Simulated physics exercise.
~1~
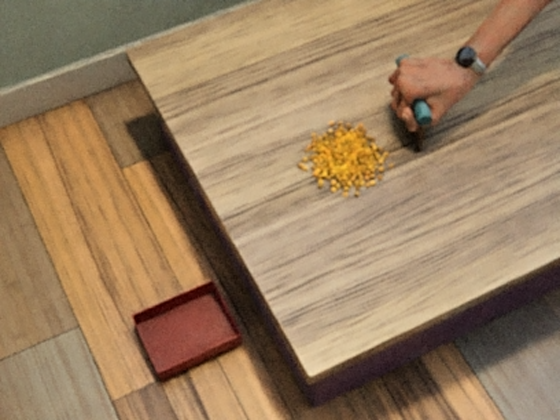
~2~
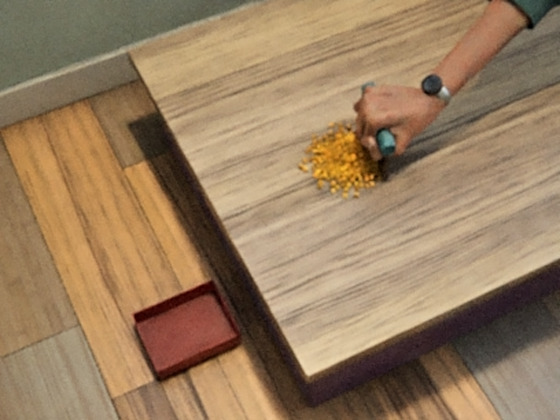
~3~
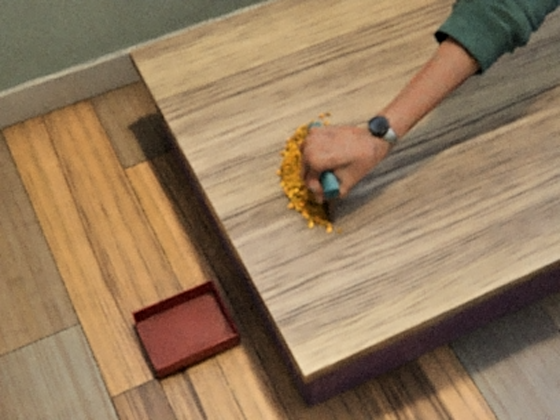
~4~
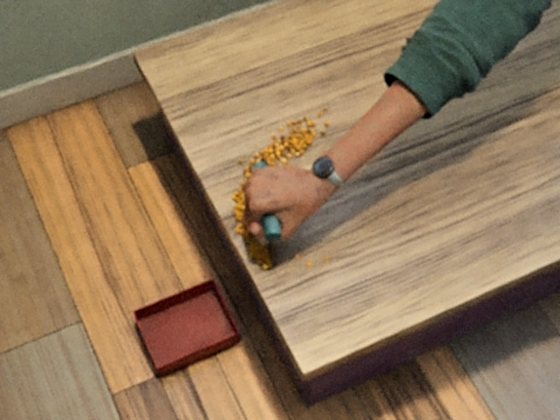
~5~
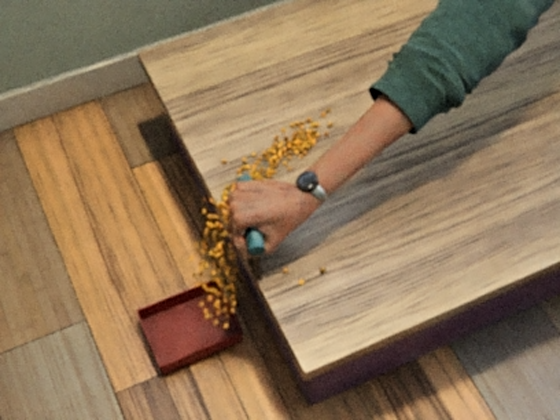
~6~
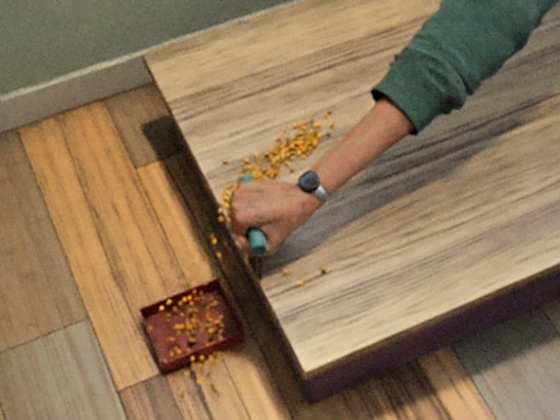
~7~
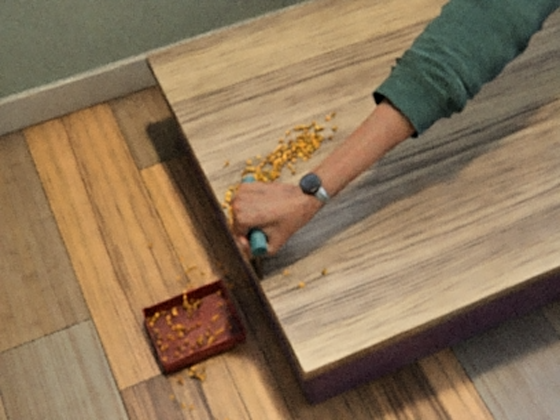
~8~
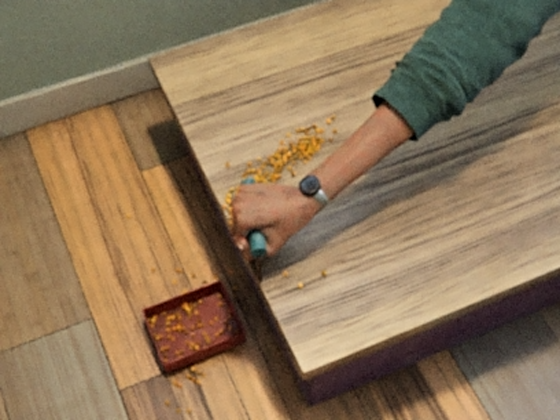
The footage shows a hand with a teal-handled scraper pushing a pile of yellow kernels left and down across a wooden surface to its edge, where some spill into a red tin below, a few land on the floor, and many remain on top as the hand stops.
